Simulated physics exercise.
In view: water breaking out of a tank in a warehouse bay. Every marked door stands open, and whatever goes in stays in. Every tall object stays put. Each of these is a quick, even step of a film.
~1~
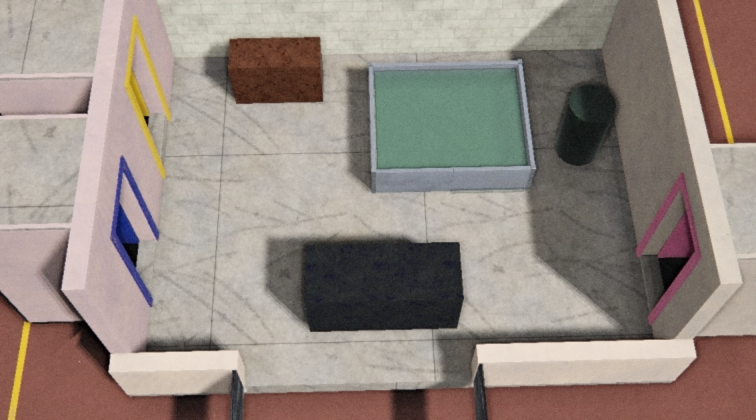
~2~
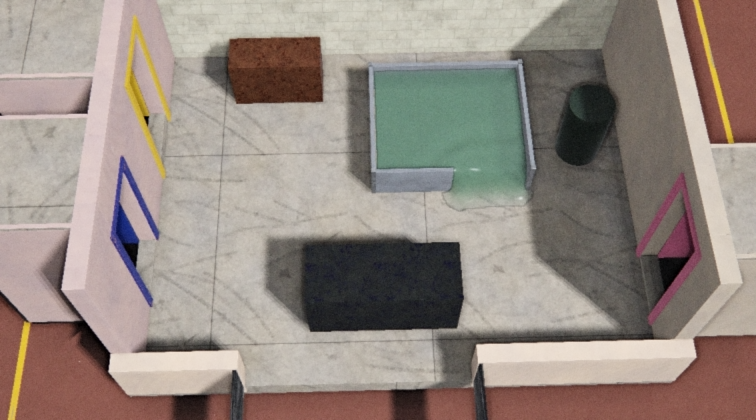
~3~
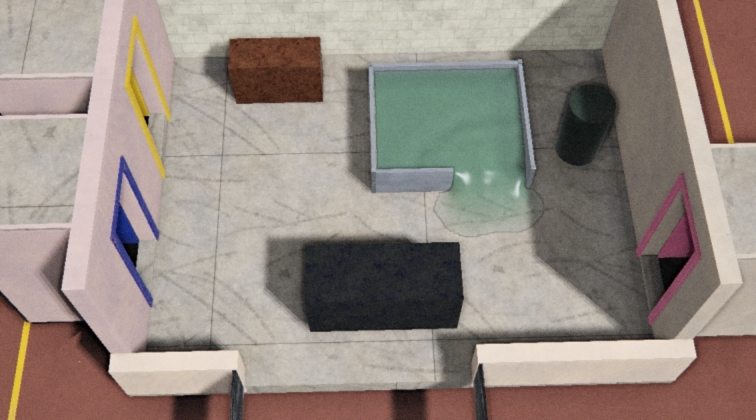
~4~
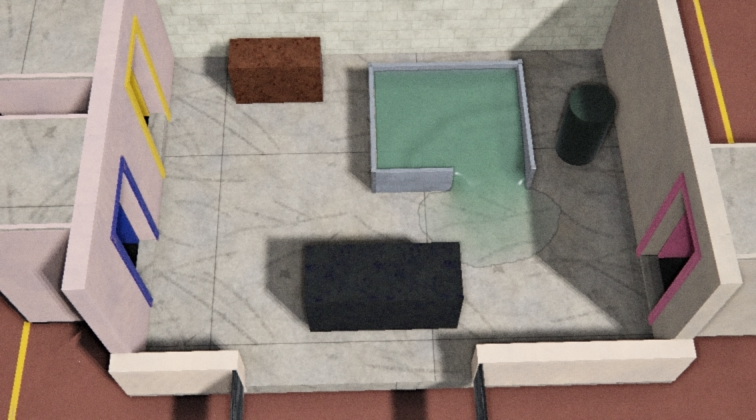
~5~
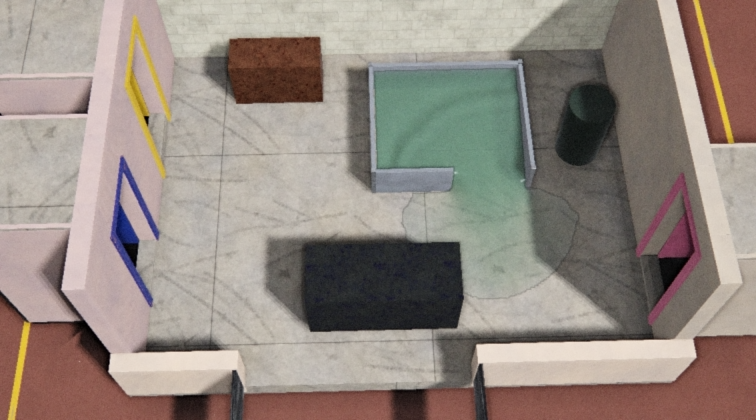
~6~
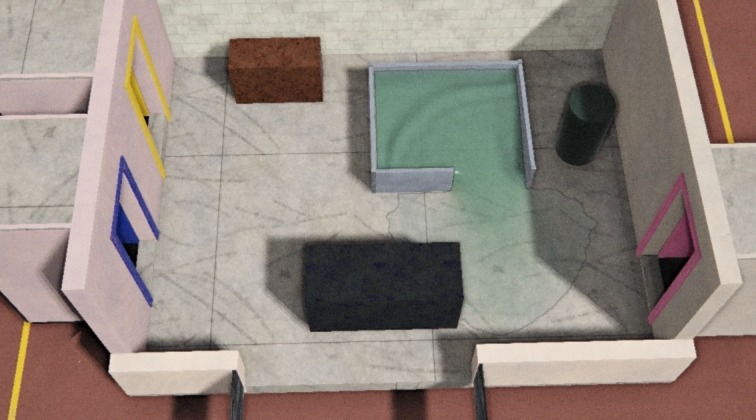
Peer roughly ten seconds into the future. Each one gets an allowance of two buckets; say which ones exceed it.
Going through them: The blue door does not exceed it; the yellow door does not exceed it; the pink door exceeds it.
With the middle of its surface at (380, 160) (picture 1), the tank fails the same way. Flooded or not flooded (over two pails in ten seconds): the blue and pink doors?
Result per door: Blue door gets past it; pink door gets past it.
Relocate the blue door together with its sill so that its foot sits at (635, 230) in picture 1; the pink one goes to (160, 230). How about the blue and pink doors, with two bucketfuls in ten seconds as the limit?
Checking each in order, the blue door spills past the mark, and the pink door never reaches the limit.
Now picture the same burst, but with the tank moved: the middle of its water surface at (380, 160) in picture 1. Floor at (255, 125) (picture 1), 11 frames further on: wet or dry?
Outcome at that point: Left alone.
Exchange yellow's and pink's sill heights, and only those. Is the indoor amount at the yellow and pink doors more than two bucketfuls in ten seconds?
After the swap, the yellow door falls short and the pink door falls short.
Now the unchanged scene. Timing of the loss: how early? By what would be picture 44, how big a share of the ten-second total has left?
Close to 70 per cent, I'd say.
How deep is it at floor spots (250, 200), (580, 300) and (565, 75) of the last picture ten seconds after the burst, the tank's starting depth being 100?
In turn 4, 18 and 16 in a hundred.
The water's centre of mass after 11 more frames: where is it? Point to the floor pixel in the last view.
Near (477, 197).
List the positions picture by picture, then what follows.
In the first frame, still water in the open tank at (449, 118).
In the second frame, water pours out at (489, 180) and has run to (449, 197).
In the third frame, the front is at (455, 227), out from the gap at (489, 182).
In the fourth frame, water pours out at (489, 182) and has run to (475, 260).
In the fifth frame, the front is at (477, 292), out from the gap at (489, 182).
In the sixth frame, water pours out at (489, 182) and has run to (507, 328).
A moment on, water covers 25 % of the floor; the blue door not reached, the yellow door not reached, the pink door not reached.
Next, water covers 30 % of the floor; the blue door not reached, the yellow door not reached, the pink door under two buckets in.
Then, water covers 35 % of the floor; the blue door not reached, the yellow door not reached, the pink door over two buckets in.
Later, water covers 55 % of the floor; the blue door wet at the sill, nothing in, the yellow door wet at the sill, nothing in, the pink door far over two buckets in.
In the end, water covers 80 % of the floor; the blue door wet at the sill, nothing in, the yellow door wet at the sill, nothing in, the pink door far over two buckets in.
